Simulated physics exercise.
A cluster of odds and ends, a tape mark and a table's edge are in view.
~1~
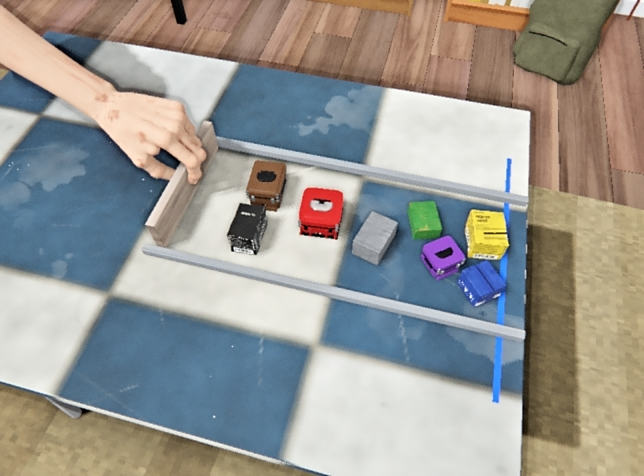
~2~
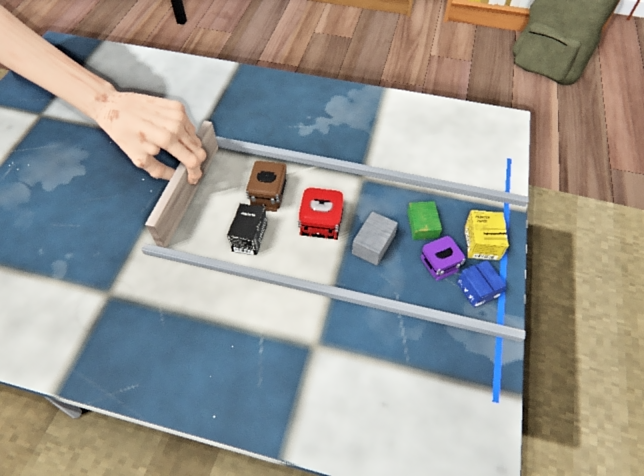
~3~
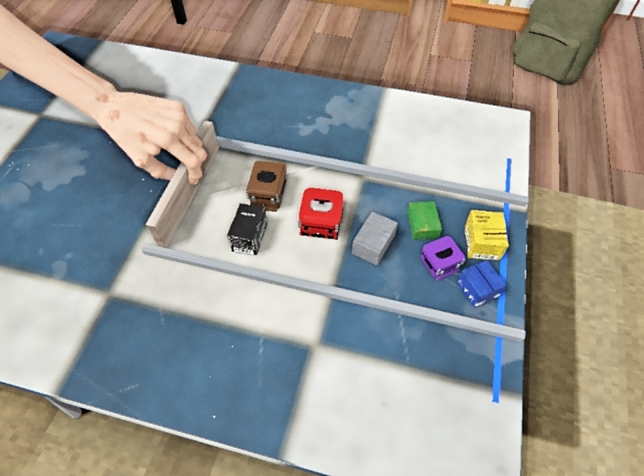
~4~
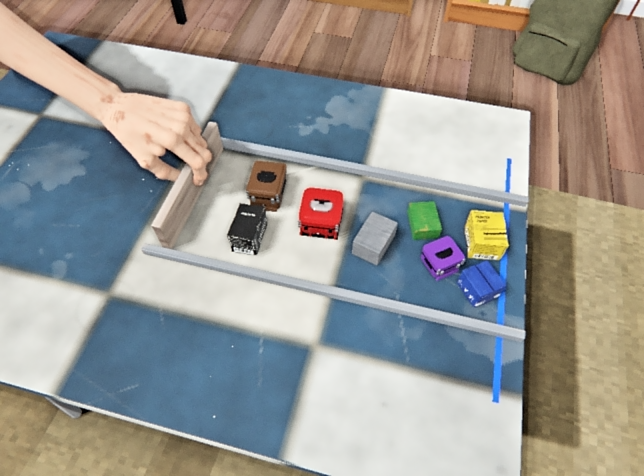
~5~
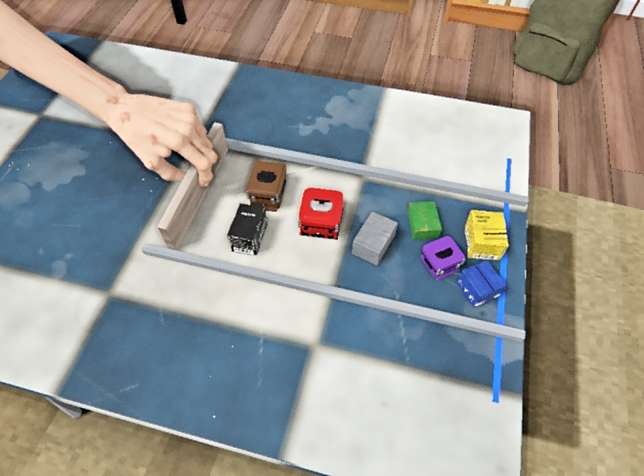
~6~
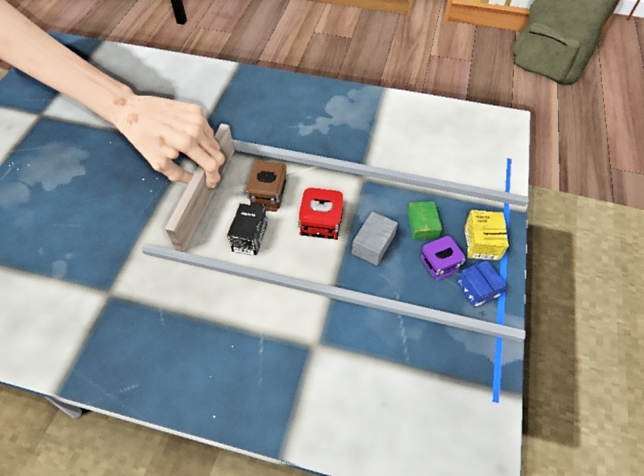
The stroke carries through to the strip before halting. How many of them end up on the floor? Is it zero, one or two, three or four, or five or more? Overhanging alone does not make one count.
I expect five or more drops over the end.
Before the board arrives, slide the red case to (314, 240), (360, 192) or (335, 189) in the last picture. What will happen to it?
The red case comes down; goes over; goes over.
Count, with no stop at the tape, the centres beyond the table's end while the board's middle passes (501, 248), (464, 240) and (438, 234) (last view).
Counts: 6, 4, 3.
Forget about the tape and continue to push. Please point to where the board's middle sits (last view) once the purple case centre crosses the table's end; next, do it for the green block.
I reckon its middle sits around (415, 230) and then around (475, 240).
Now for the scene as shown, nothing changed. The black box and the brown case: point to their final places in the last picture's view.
Listed as asked: First (523, 290), and then (526, 239).
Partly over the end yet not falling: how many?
2.
Soon after, none off yet; yellow box at rest near (486, 235); blue box at rest near (481, 284); purple case moving near (445, 260).
In the end, the number that fall off is five or more; gone, red case, grey block, green block, purple case, blue box and yellow box.
